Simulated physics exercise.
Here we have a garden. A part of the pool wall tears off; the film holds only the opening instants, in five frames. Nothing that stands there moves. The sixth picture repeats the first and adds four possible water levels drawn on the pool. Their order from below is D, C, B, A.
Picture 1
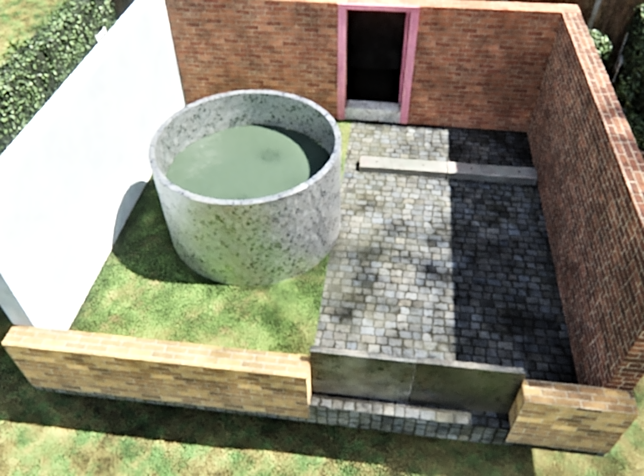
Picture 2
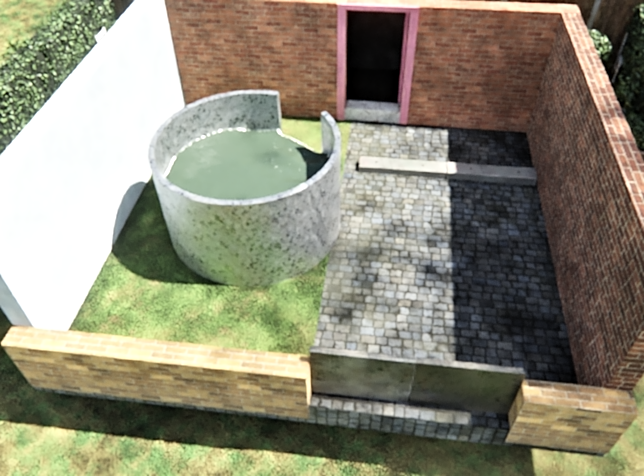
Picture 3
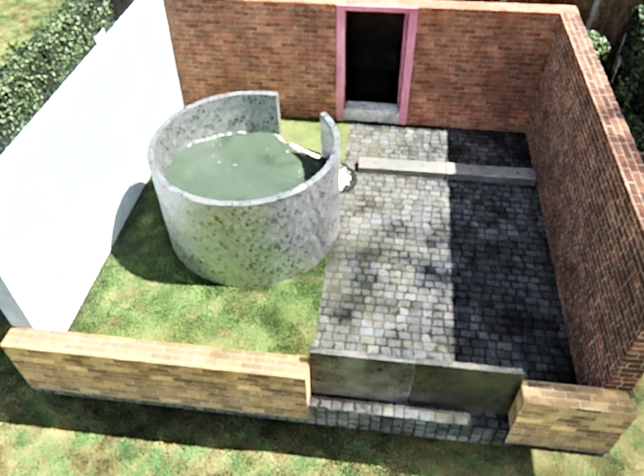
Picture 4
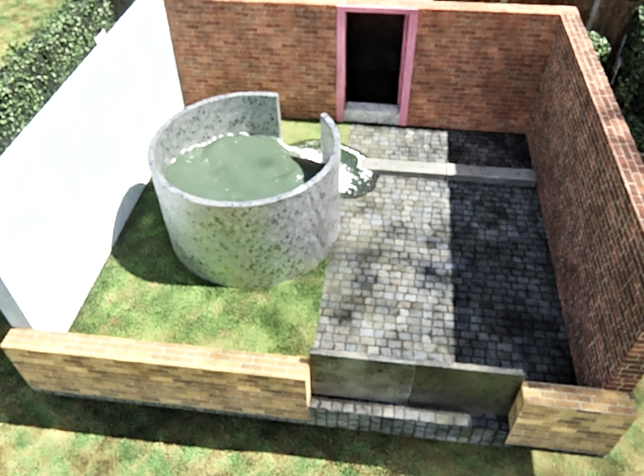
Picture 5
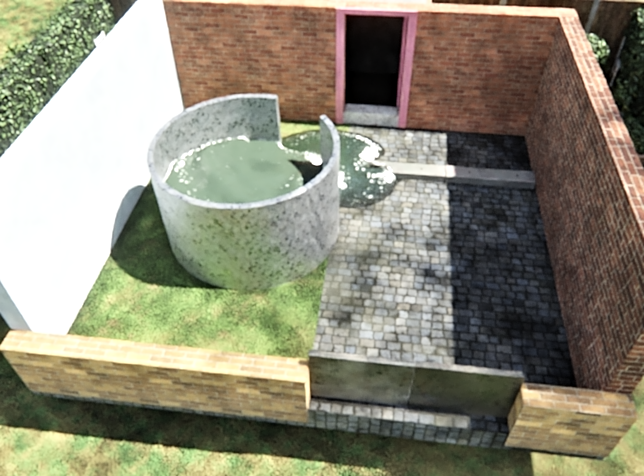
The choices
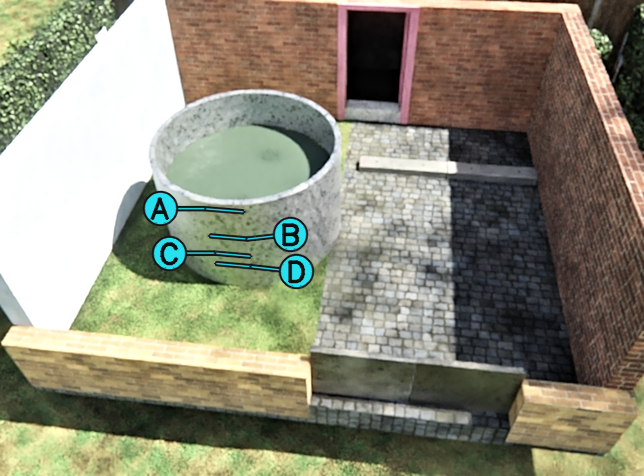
Round stone pool in a walled garden opening a gap at its back right, green water spilling onto grass and paving.
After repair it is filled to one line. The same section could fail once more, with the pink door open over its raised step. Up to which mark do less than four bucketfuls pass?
Choose C.
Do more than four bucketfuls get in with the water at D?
No.
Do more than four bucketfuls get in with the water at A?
Yes, it does.
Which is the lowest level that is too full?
B.
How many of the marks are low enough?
Two of the four.
On the marked copy, A at (223, 210); B at (228, 237); C at (231, 254); D at (233, 265); from the bottom up D, C, B, A.
With A, dozens of bucketfuls pour in.
With B, about 9 bucketfuls get in.
With C, a splash gets over, under a bucket.
With D, nothing gets over.
